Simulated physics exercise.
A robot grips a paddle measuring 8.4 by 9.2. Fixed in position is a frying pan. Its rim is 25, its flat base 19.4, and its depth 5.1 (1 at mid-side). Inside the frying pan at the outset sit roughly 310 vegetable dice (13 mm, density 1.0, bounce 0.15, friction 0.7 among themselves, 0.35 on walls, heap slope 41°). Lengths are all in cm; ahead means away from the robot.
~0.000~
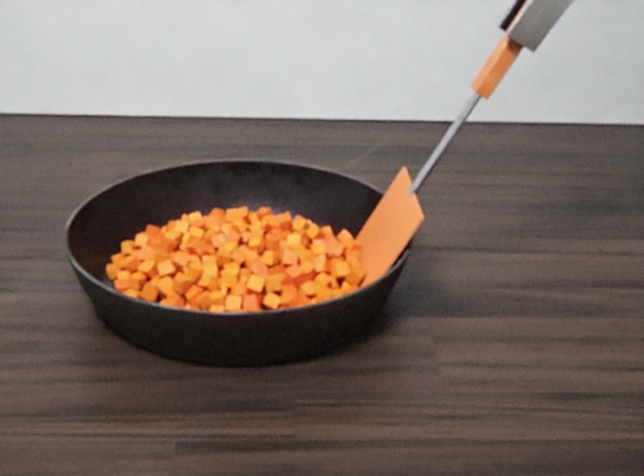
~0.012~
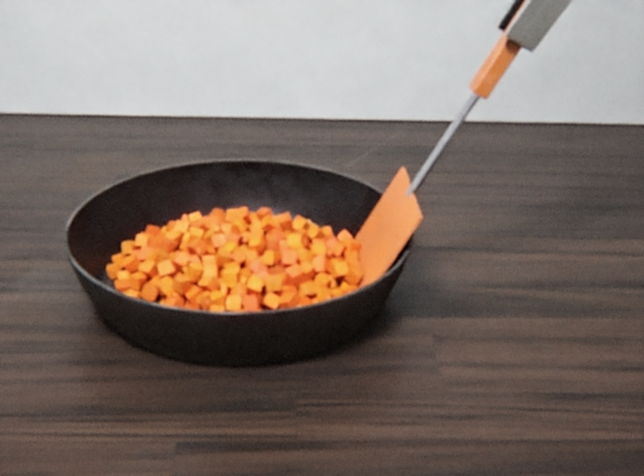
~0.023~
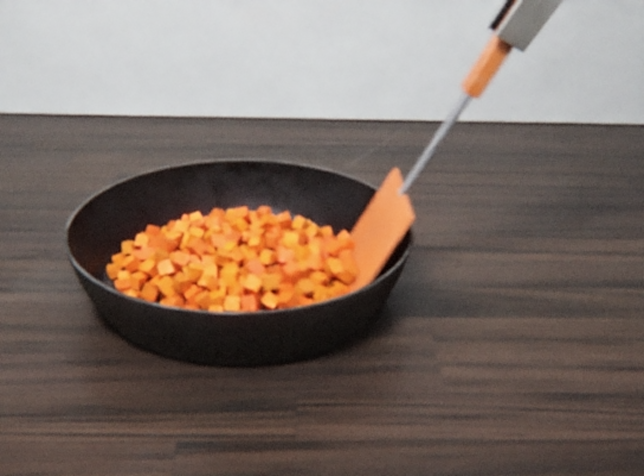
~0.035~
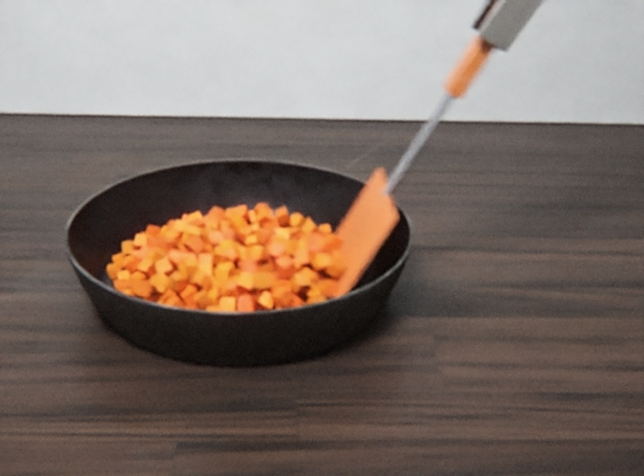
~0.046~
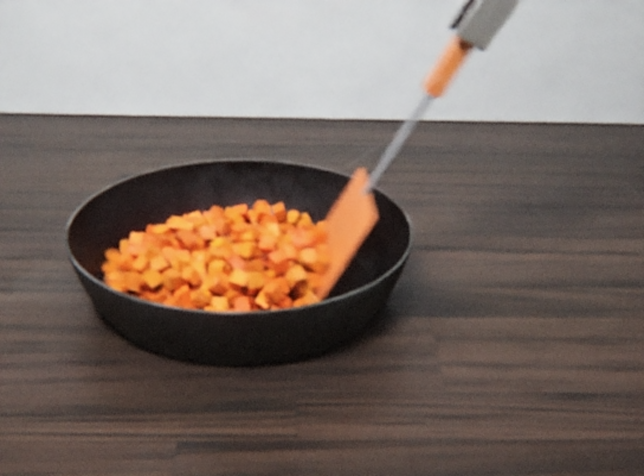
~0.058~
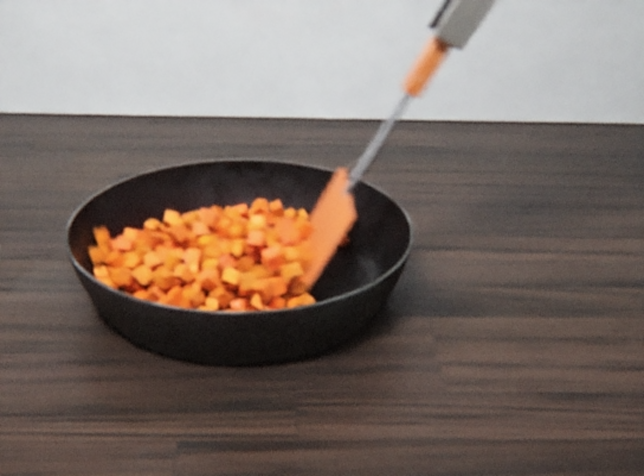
A robotic arm's orange spatula pushes a pile of orange vegetable cubes left across a black pan.
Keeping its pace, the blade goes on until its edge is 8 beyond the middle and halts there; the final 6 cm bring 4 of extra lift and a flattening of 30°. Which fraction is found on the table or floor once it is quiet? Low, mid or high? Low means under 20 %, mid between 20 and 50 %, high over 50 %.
Mid.
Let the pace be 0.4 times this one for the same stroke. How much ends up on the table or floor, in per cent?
Near 5 in a hundred.
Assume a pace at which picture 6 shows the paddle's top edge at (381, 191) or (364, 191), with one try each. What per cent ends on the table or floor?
Respectively, some 5 and 20 per cent.
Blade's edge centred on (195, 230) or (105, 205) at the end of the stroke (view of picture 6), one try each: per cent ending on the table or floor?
The two tries give near 10 and near 40 in a hundred.
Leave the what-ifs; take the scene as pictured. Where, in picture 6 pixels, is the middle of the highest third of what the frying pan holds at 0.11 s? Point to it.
About pixel (164, 235).
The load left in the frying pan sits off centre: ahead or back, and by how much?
It rests close to 5.0 centimetres ahead of centre.
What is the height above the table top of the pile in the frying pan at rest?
Some 5.5 cm above the table.
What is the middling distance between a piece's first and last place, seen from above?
Distance: Near 6 cm.
After 0.09 s, sloping 62°, highest piece 7 above the table; 306 in the frying pan.
After 0.11 s, sloping 54°, highest piece 10 above the table; 305 in the frying pan, 1 on the blade or in flight.
After 0.33 s, sloping 32°, highest piece 14 above the table; 221 in the frying pan, 35 on the table or floor, 50 on the blade or in flight.
After 1.38 s, sloping 32°, highest piece 6 above the table; 221 in the frying pan, 85 on the table or floor.
At rest, 221 in the frying pan, 85 on the table or floor. That is 28 % on the table or floor.
